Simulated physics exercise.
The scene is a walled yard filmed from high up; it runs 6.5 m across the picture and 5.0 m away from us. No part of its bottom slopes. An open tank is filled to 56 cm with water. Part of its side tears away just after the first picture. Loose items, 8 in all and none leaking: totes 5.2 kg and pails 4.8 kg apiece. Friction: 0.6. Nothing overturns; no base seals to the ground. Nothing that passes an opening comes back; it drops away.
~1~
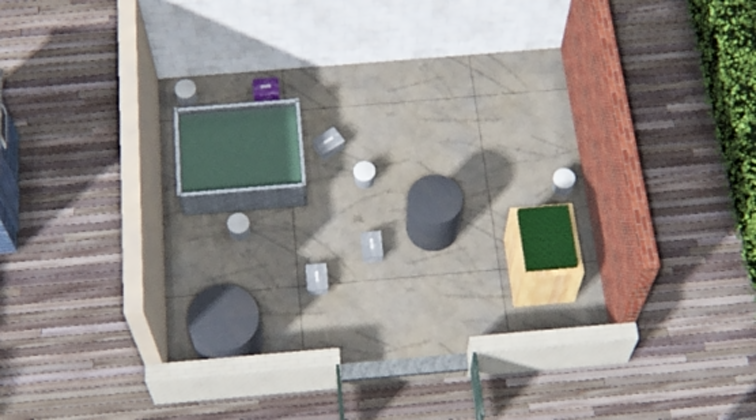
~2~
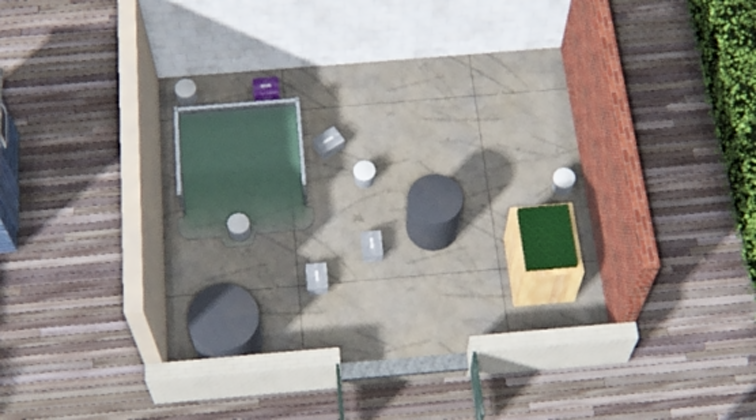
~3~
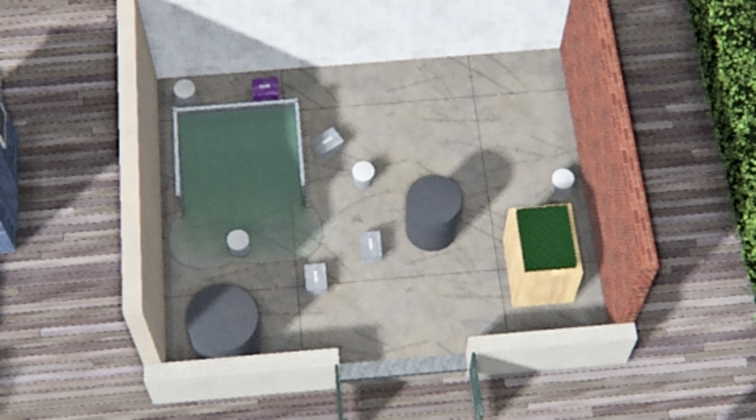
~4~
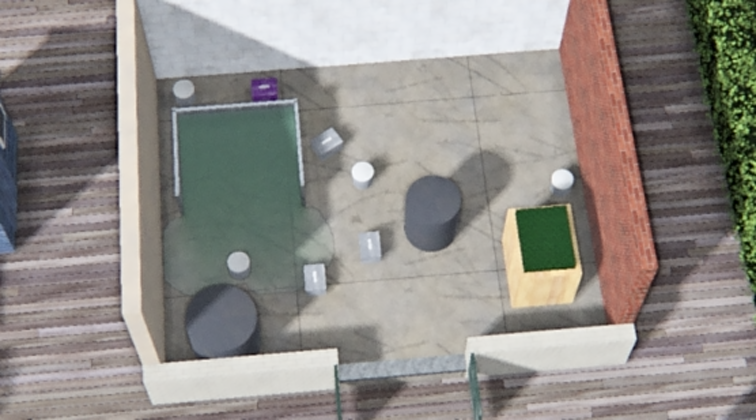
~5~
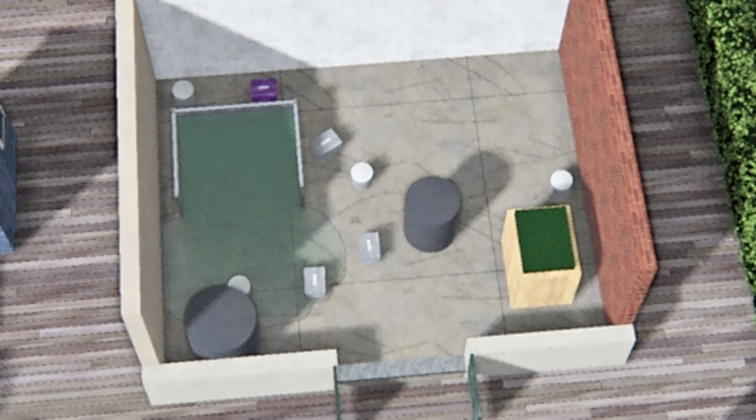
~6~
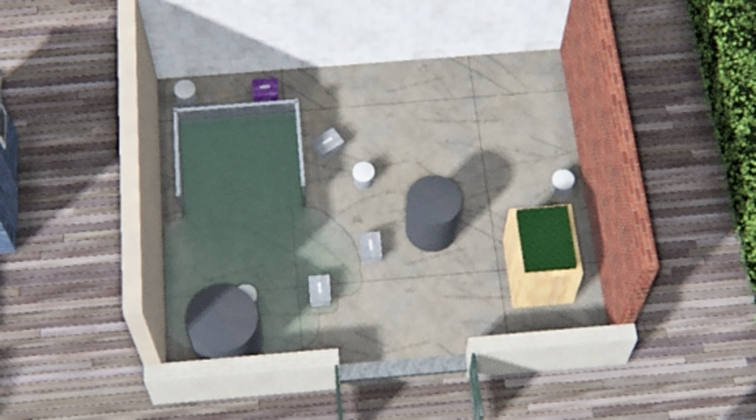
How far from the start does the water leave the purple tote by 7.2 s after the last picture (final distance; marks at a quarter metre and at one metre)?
Outcome: About the same spot.
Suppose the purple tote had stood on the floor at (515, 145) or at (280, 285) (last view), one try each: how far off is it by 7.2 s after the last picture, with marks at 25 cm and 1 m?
Results, in order: Essentially stationary, then borne far off.
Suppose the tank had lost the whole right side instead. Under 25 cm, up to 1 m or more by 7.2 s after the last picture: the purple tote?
In that case the purple tote slides a little.
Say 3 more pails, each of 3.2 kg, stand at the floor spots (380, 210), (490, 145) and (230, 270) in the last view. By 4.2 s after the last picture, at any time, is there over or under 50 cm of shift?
One by one: Beyond the mark, below the mark, beyond the mark.
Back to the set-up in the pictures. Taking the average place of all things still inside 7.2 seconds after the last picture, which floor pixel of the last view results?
They're centred close to (351, 145).
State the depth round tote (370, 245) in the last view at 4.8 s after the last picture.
Roughly 5 cm.
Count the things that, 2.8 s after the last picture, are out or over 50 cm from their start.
I make it 2.
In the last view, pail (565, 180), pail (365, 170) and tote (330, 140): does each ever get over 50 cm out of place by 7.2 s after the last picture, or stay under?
First one stayed inside, second one stayed inside, third one stayed inside.
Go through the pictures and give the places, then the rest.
The first frame shows the purple tote at (266, 86) rests on the ground; 2.5 m2 under water; 0 of 8 have shifted.
The second frame shows the purple tote at (266, 86), on the bottom; water covers 3.3 m2; 0 of 8 have shifted.
The third frame shows the purple tote at (265, 86) rests on the ground; water covers 4.4 m2; 1 of 8 have shifted.
The fourth frame shows the purple tote at (264, 87), on the bottom; 5.6 m2 under water; 1 of 8 have shifted.
The fifth frame shows the purple tote at (264, 88), on the bottom; water covers 6.8 m2; 1 of 8 have shifted.
The sixth frame shows the purple tote at (265, 87) rests on the ground; water covers 7.6 m2; 2 of 8 have shifted.
Then, 0.9 s after the last picture the purple tote is near (265, 87), 0.0 m from its start, aground; 0 of 8 are out; 1 afloat.
Then, 2.8 s after the last picture the purple tote is near (265, 87), 0.0 m from its start, aground; 2 of 8 are out; 0 afloat.
Then, 4.8 s after the last picture the purple tote is near (265, 87), 0.0 m from its start, aground; 2 of 8 are out; 1 afloat.
Then, 7.2 s after the last picture the purple tote is near (265, 87), 0.0 m from its start, aground; 2 of 8 are out; 0 afloat.
